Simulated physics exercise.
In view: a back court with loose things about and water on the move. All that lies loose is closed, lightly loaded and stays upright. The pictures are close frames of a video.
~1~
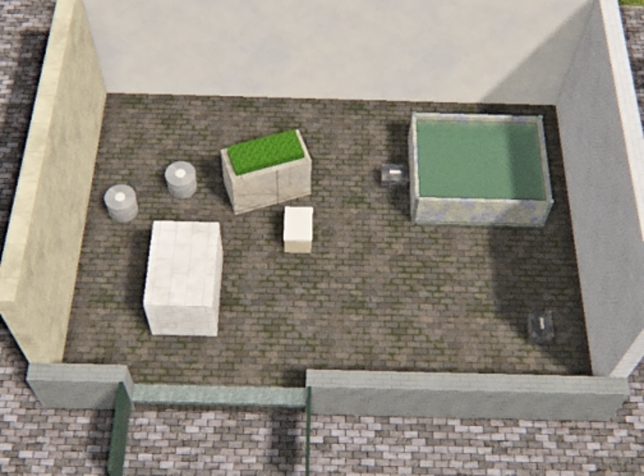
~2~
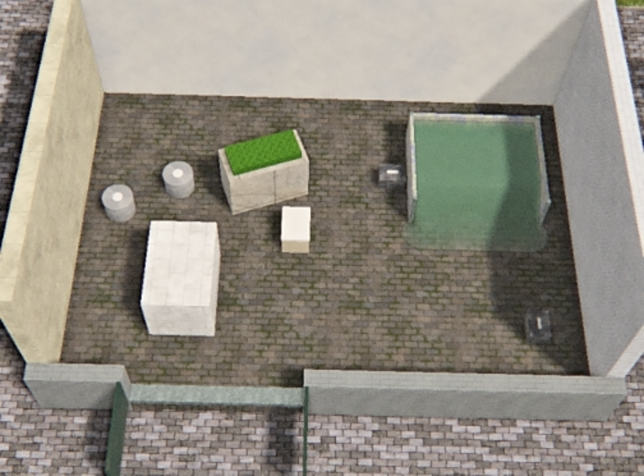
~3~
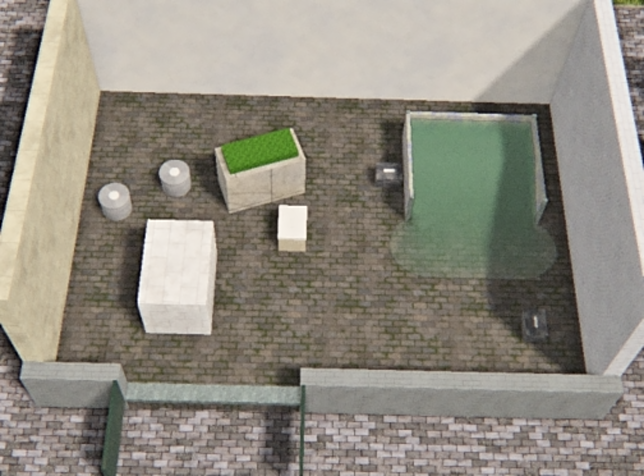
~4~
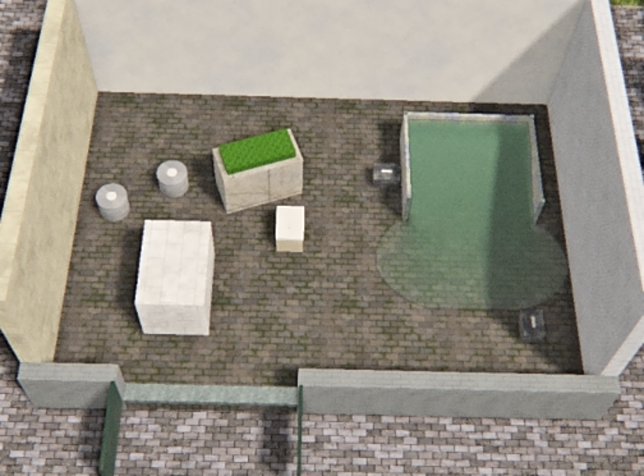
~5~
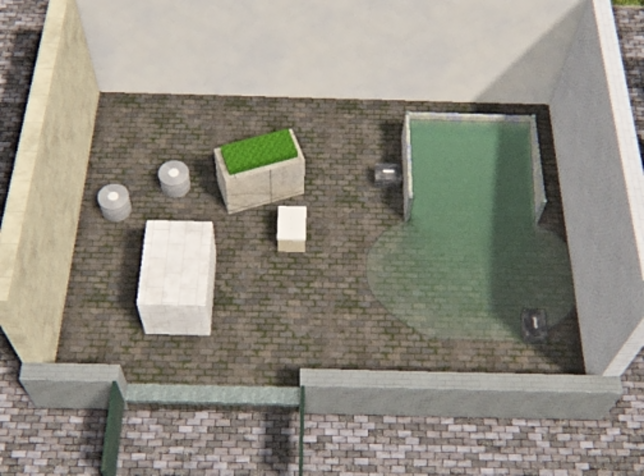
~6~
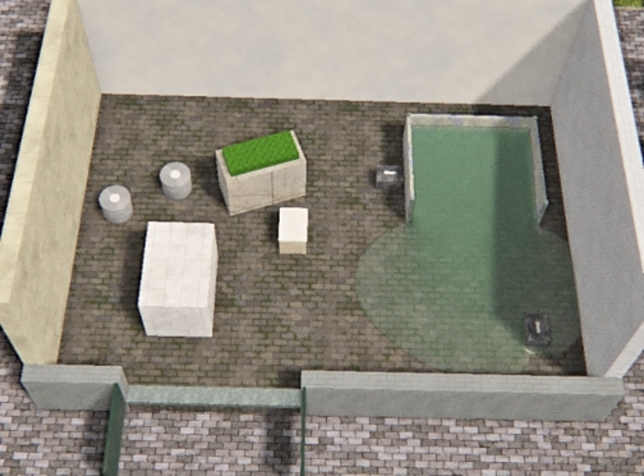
In a walled, brick-paved court with pale boxes, a green-topped planter and two grey drums on the left, green water fills a rectangular tank on the right. The tank's near side disappears and water spreads across the paving in a widening rounded sheet, reaching around a small clear container near the right wall.
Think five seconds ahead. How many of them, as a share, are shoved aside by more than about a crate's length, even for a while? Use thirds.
Share: Under a third.
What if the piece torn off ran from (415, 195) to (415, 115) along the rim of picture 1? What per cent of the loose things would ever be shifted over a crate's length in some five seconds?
About 60 per cent.
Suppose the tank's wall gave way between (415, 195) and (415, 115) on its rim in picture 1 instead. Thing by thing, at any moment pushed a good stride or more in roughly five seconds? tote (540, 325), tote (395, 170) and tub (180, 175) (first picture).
In turn: Under that, shifted that much, short of that.
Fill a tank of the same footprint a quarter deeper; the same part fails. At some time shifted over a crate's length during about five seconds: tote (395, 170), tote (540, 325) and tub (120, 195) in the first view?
One after the other: Less than that, moved that far, not that far.
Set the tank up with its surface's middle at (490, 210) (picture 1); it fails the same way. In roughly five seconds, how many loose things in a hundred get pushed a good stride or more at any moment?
Roughly 20 per cent.
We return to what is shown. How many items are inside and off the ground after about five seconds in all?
2 of them.
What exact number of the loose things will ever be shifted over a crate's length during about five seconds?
It comes to 1.
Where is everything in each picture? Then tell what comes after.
The first frame shows a tote at (542, 323) rests on the ground; a tub at (180, 174) rests on the ground; 0 of 5 have shifted.
The second frame shows a tote at (539, 323), on the bottom; a tub at (178, 174), on the bottom; 0 of 5 have shifted.
The third frame shows a tote at (536, 322), on the bottom; a tub at (174, 172) rests on the ground; 0 of 5 have shifted.
The fourth frame shows a tote at (533, 322) rests on the ground; a tub at (172, 173), on the bottom; 0 of 5 have shifted.
The fifth frame shows a tote at (535, 323), on the bottom; a tub at (174, 173), on the bottom; 0 of 5 have shifted.
The sixth frame shows a tote at (538, 327) rests on the ground, close to its start; a tub at (175, 175) rests on the ground; 1 of 5 have shifted.
A moment on, 1 of 5 are well off their spots; 0 afloat.
Next, 0 of 5 are well off their spots; 1 afloat.
Later, 1 of 5 are well off their spots; 1 afloat.
In the end, 1 of 5 are well off their spots, and 1 have been at some point; 2 afloat.
